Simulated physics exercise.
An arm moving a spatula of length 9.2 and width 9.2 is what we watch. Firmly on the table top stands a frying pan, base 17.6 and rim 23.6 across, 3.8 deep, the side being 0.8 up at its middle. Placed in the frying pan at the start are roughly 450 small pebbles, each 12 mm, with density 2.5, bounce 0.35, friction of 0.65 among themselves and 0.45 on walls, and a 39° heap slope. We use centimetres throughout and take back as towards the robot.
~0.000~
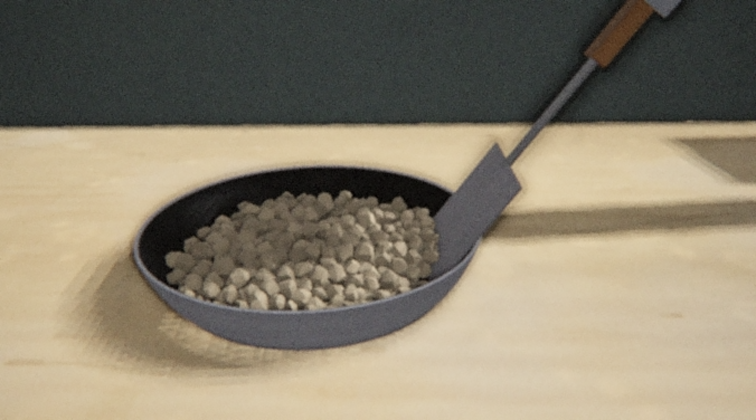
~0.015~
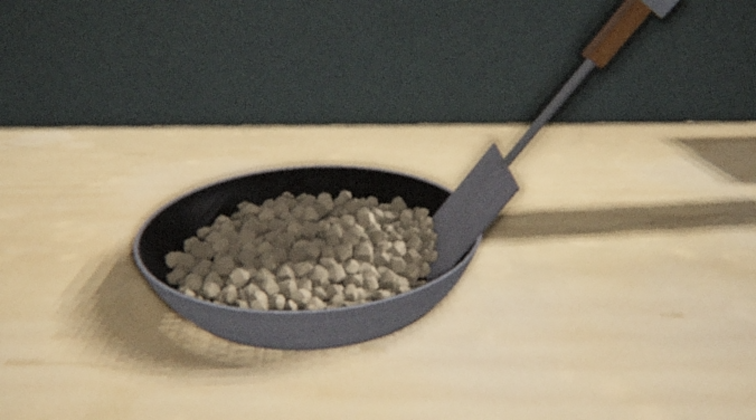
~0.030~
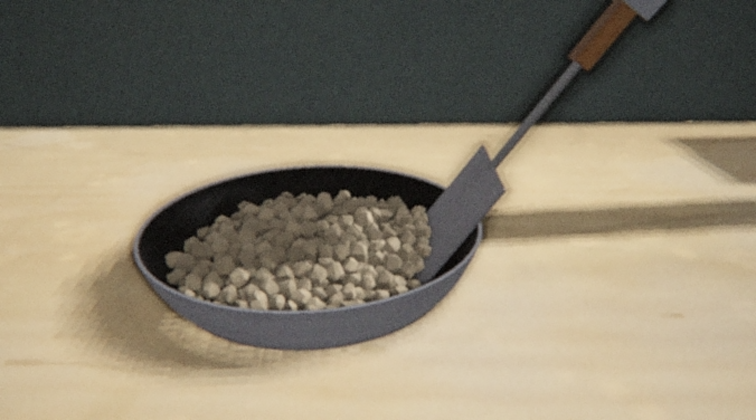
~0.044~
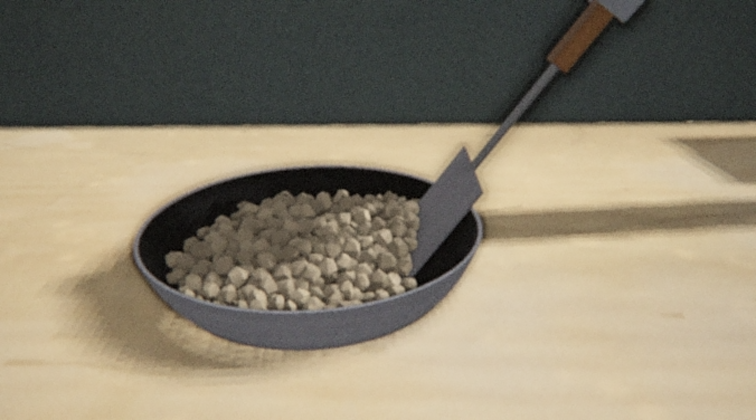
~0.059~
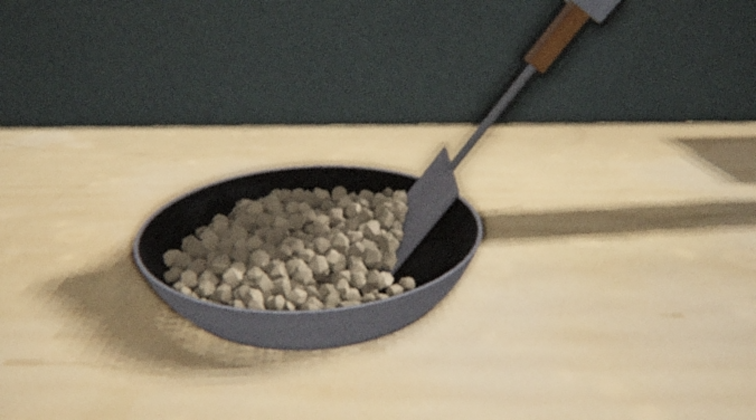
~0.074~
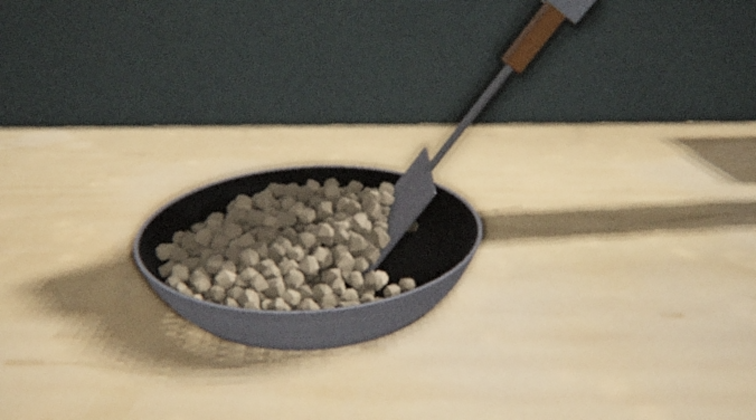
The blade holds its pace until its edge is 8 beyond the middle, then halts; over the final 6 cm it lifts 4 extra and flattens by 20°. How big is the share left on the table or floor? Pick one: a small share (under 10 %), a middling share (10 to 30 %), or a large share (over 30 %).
A large share.
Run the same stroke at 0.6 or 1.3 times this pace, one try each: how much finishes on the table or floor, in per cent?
25 and 40 %.
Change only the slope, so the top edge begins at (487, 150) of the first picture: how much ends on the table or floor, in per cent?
About 40 per cent.
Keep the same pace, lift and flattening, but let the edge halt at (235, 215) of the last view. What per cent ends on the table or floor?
Approximately 20 per cent, I reckon.
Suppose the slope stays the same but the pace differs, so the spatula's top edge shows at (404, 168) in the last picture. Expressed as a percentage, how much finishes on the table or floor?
I'd say around 40 per cent.
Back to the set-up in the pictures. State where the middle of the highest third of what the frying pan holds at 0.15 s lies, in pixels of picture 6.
The middle sits at approx. (247, 206).
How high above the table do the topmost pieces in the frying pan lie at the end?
Close to 5.0 centimetres high.
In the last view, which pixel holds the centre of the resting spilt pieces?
(17, 263).
After 0.11 s, sloping 54°, highest piece 7 above the table; 454 in the frying pan.
After 0.15 s, sloping 47°, highest piece 7 above the table; 454 in the frying pan.
After 0.36 s, sloping 34°, highest piece 13 above the table; 284 in the frying pan, 150 on the table or floor, 20 on the blade or in flight.
After 1.41 s, sloping 34°, highest piece 4 above the table; 284 in the frying pan, 170 on the table or floor.
In the end, 284 in the frying pan, 170 on the table or floor. That is 37 % on the table or floor.
